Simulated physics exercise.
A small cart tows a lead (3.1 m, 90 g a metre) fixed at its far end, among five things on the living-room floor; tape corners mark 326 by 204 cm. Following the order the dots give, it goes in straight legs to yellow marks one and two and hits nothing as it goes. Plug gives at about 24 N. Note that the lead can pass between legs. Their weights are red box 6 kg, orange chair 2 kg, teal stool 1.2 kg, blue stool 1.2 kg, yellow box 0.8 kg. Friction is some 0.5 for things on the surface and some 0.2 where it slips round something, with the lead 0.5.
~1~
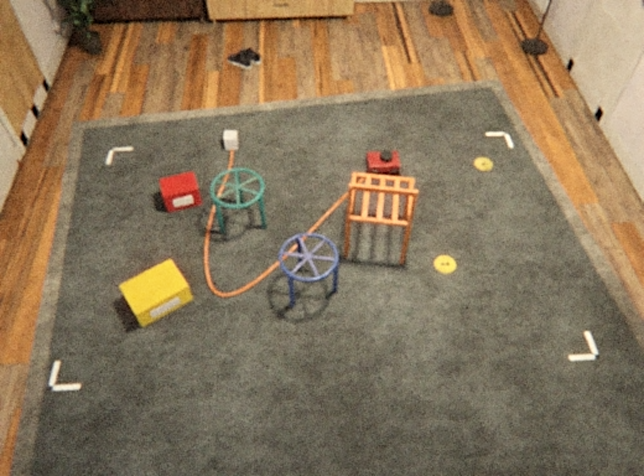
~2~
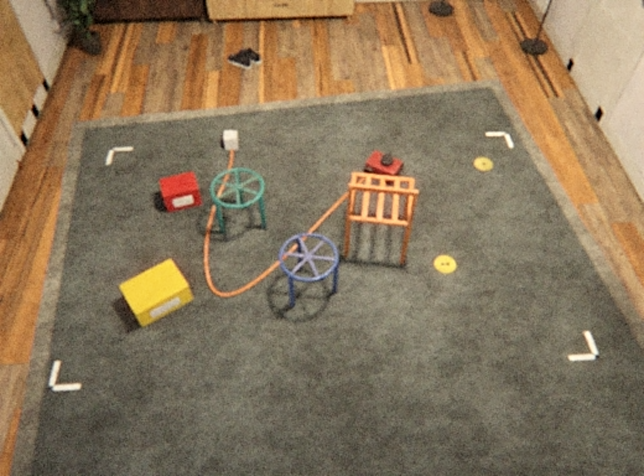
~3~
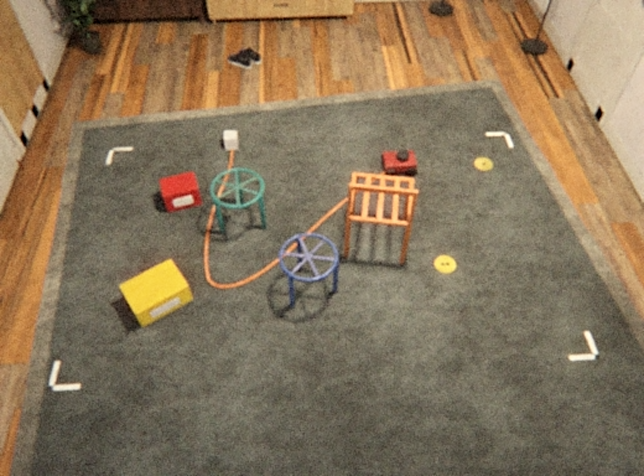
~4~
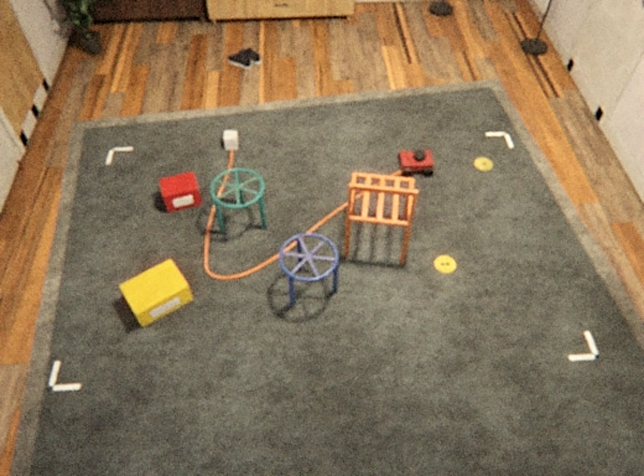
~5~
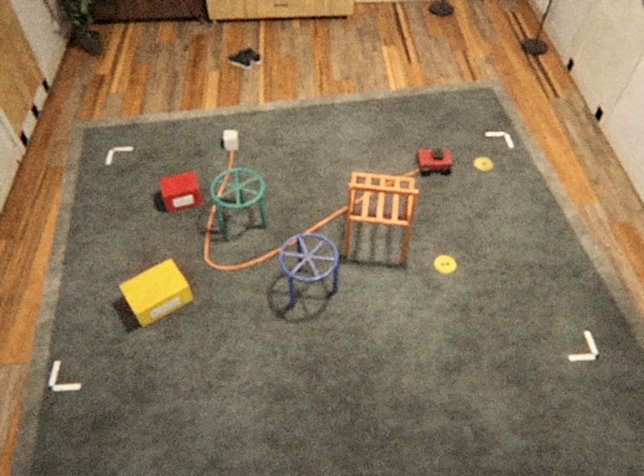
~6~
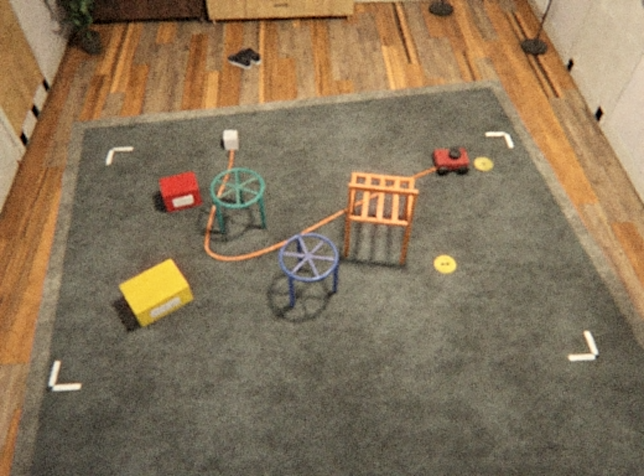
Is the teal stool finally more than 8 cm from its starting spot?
No.
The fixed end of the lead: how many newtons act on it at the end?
About 0 N.
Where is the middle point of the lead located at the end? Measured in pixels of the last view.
(305, 225), roughly.
Next, cart at (483, 166), lead slack at the fixed end; nothing else has moved.
Then, cart at (470, 198), lead slack at the fixed end; nothing else has moved.
After that, cart at (457, 233), lead slack at the fixed end; nothing else has moved.
Later, cart at (445, 263), lead slack at the fixed end; nothing else has moved.
At the end, cart at (445, 263), lead slack at the fixed end; teal stool 0 cm off its start at (237, 187).
